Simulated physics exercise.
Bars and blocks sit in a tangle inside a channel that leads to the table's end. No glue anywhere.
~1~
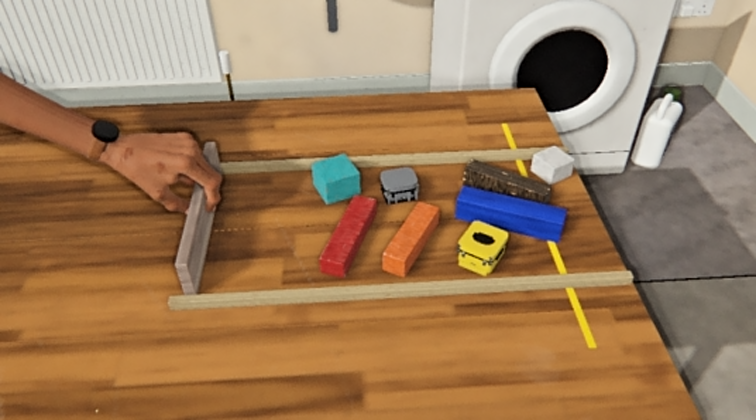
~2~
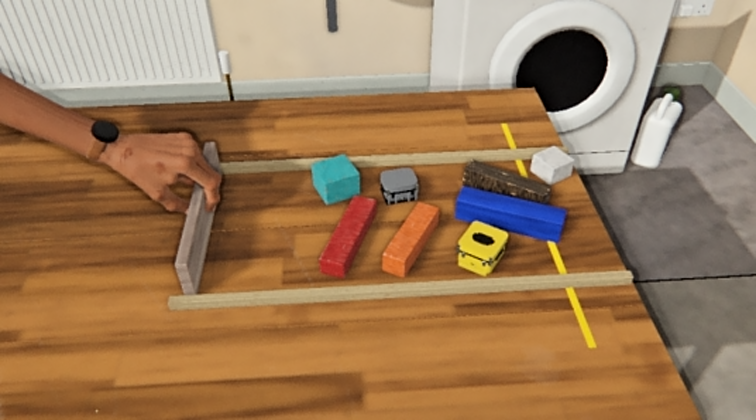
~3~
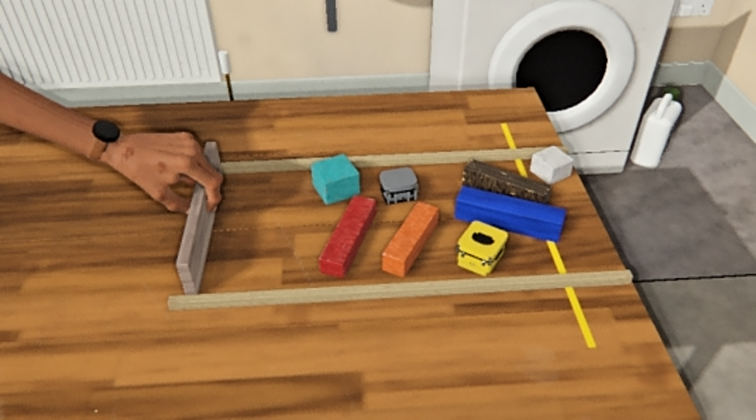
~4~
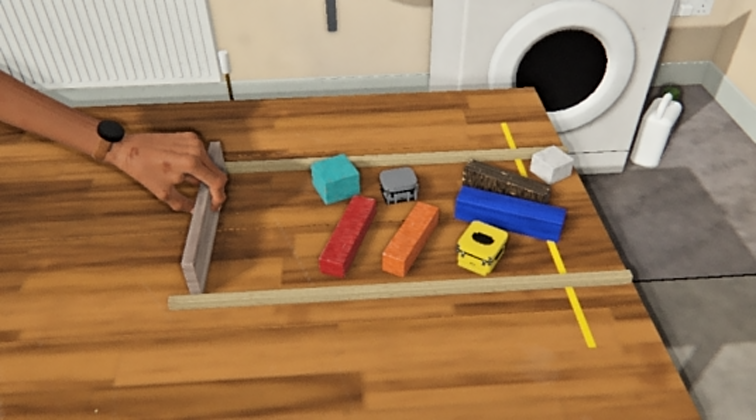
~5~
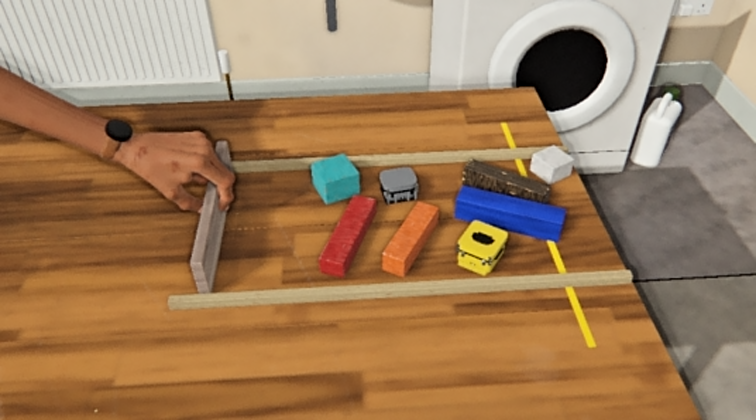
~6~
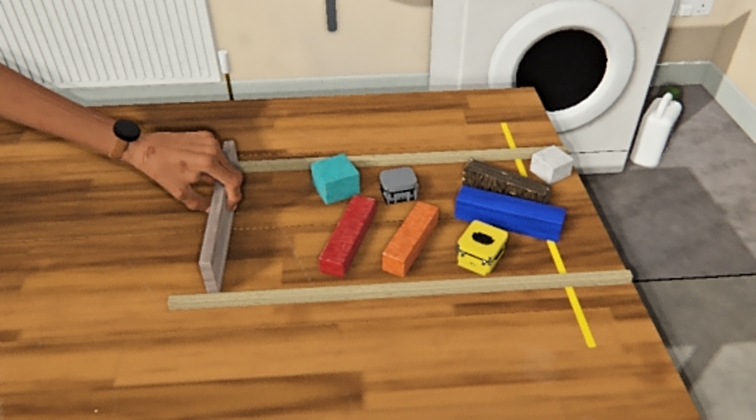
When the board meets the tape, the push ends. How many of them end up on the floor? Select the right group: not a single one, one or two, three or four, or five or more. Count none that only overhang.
Turns out three or four get pushed past the edge and drop.
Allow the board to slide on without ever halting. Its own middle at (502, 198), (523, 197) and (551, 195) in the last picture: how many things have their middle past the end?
1; 2; 5.
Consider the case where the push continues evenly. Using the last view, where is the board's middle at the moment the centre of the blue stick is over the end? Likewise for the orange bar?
Roughly (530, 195); roughly (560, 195).
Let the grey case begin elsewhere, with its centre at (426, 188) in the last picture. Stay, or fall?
Lab note: It does not drop.
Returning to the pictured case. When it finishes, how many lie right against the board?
2.
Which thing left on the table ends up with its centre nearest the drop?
That would be the grey case.
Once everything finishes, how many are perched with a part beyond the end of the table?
Expected count: 1.
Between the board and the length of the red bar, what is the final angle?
About 0°.
Soon after, none off yet; white block at rest near (552, 165); black bar at rest near (506, 185); blue stick at rest near (509, 214).
After that, none off yet; white block at rest near (552, 165); black bar moving near (516, 185); blue stick moving near (514, 214).
And then, none off yet; white block displaced about its own width near (577, 162); black bar displaced about its own width near (562, 174); blue stick displaced a little near (569, 213).
In the end, the number that fall off is three or four; gone, yellow case, blue stick, black bar and white block.
